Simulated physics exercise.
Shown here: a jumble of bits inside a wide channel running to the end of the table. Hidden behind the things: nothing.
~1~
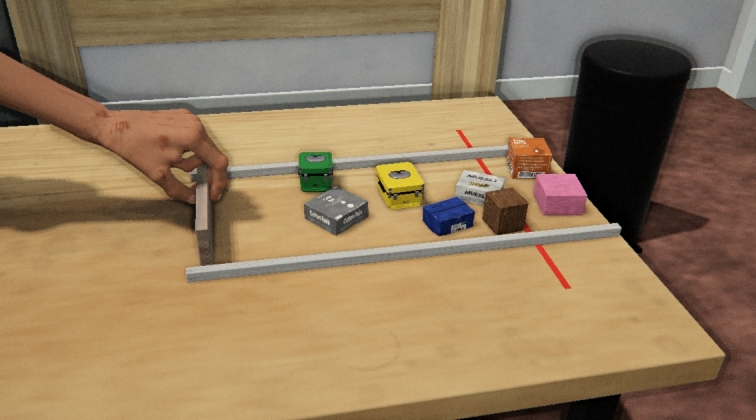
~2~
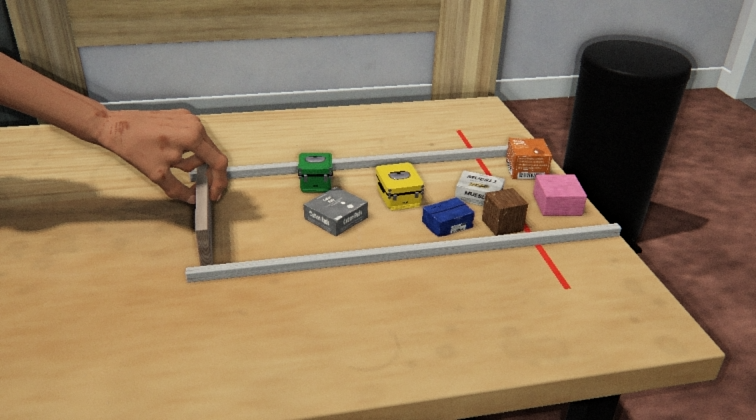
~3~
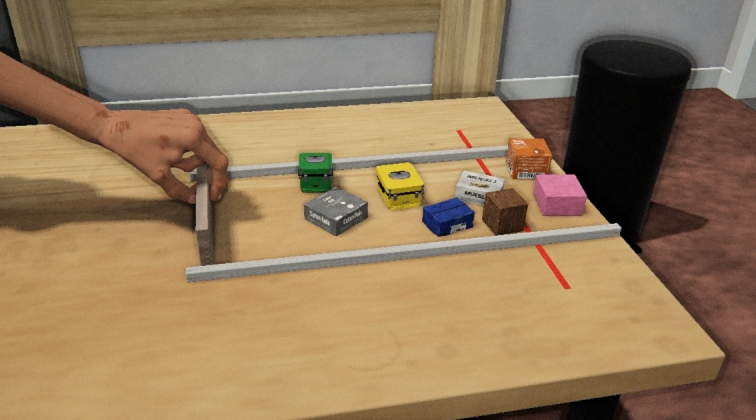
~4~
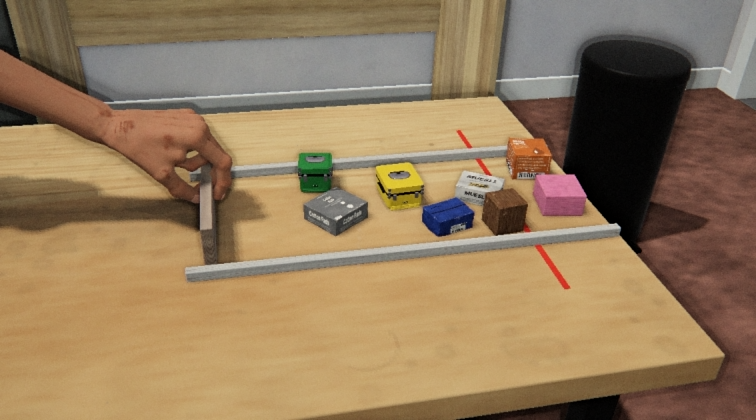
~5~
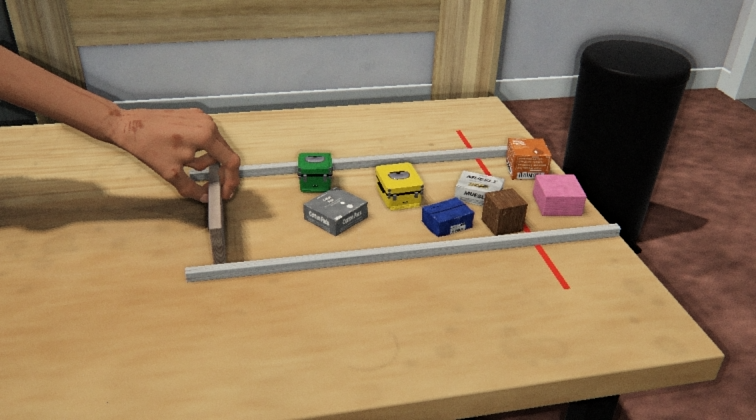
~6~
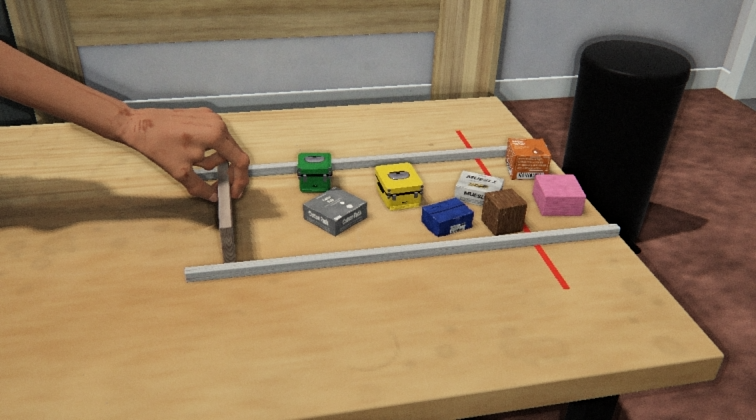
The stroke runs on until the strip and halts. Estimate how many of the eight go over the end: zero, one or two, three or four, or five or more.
The table loses one, maybe two.
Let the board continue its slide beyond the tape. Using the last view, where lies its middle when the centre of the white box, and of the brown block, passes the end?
Approx. (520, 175) / approx. (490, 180) for the other.
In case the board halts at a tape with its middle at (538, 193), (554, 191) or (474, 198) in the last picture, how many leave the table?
Counts per try: 5; 5; 1.
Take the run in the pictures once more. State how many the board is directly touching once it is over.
Count: 3.
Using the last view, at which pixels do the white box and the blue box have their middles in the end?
About (567, 187), and the other about (580, 204).
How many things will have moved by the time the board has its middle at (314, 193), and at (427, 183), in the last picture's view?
The first count is 2, and then it's 7.
A little later, none off yet; pink block at rest near (558, 195); orange box at rest near (528, 159); brown block at rest near (504, 212).
Next, none off yet; pink block at rest near (558, 195); orange box at rest near (528, 159); brown block shifted about its own width near (532, 210).
When it is over, the number that fall off is one or two; down, brown block and pink block.
